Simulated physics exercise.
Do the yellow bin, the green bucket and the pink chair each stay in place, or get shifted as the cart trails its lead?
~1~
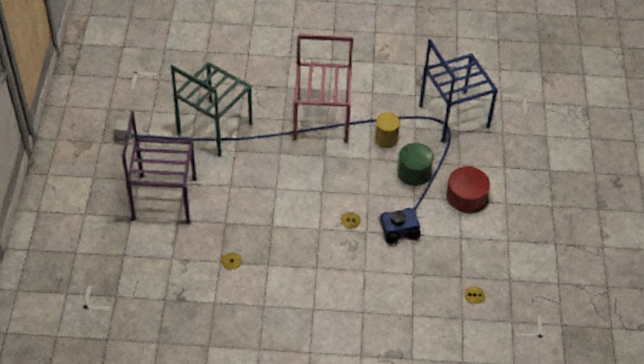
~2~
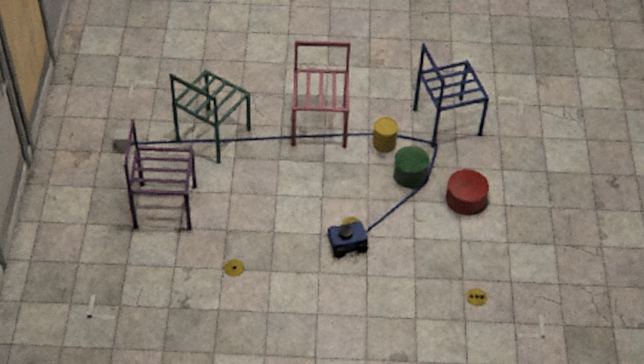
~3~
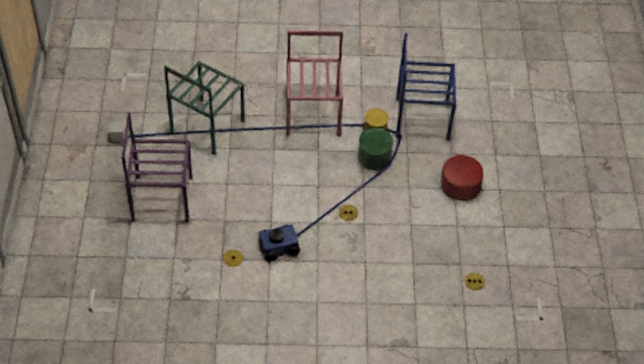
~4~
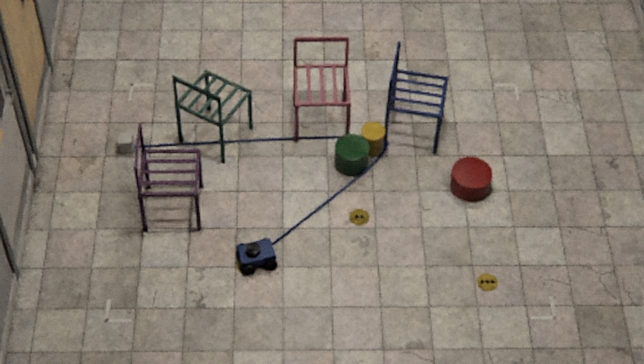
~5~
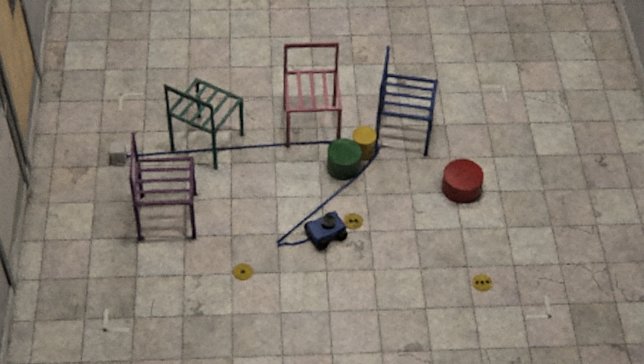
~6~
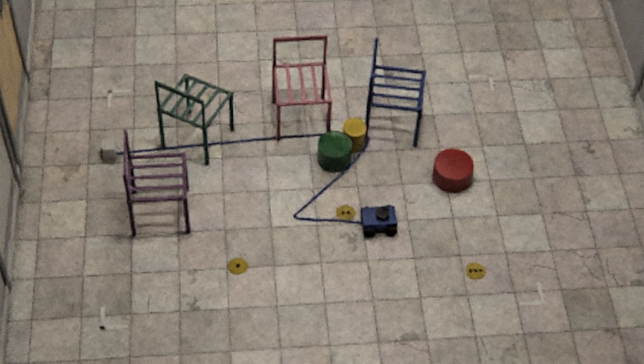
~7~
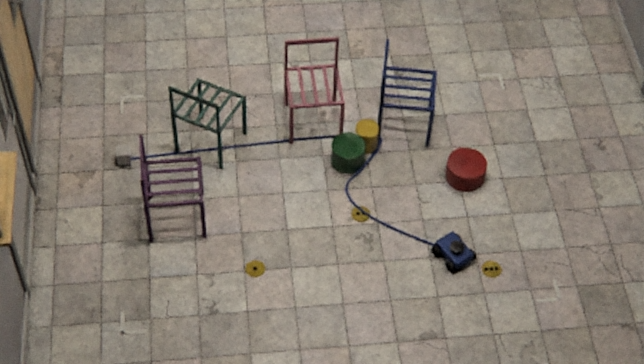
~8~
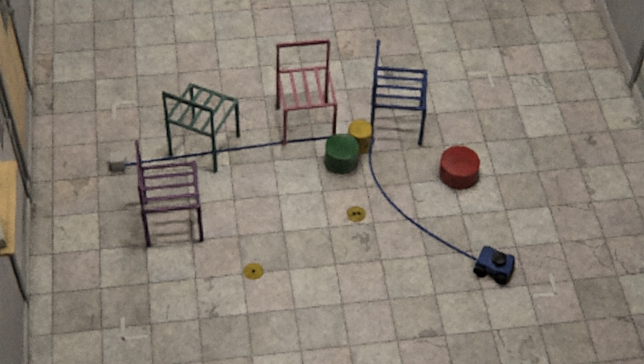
The yellow bin and the green bucket both get shifted to the left, while the pink chair hardly stirs from its place.
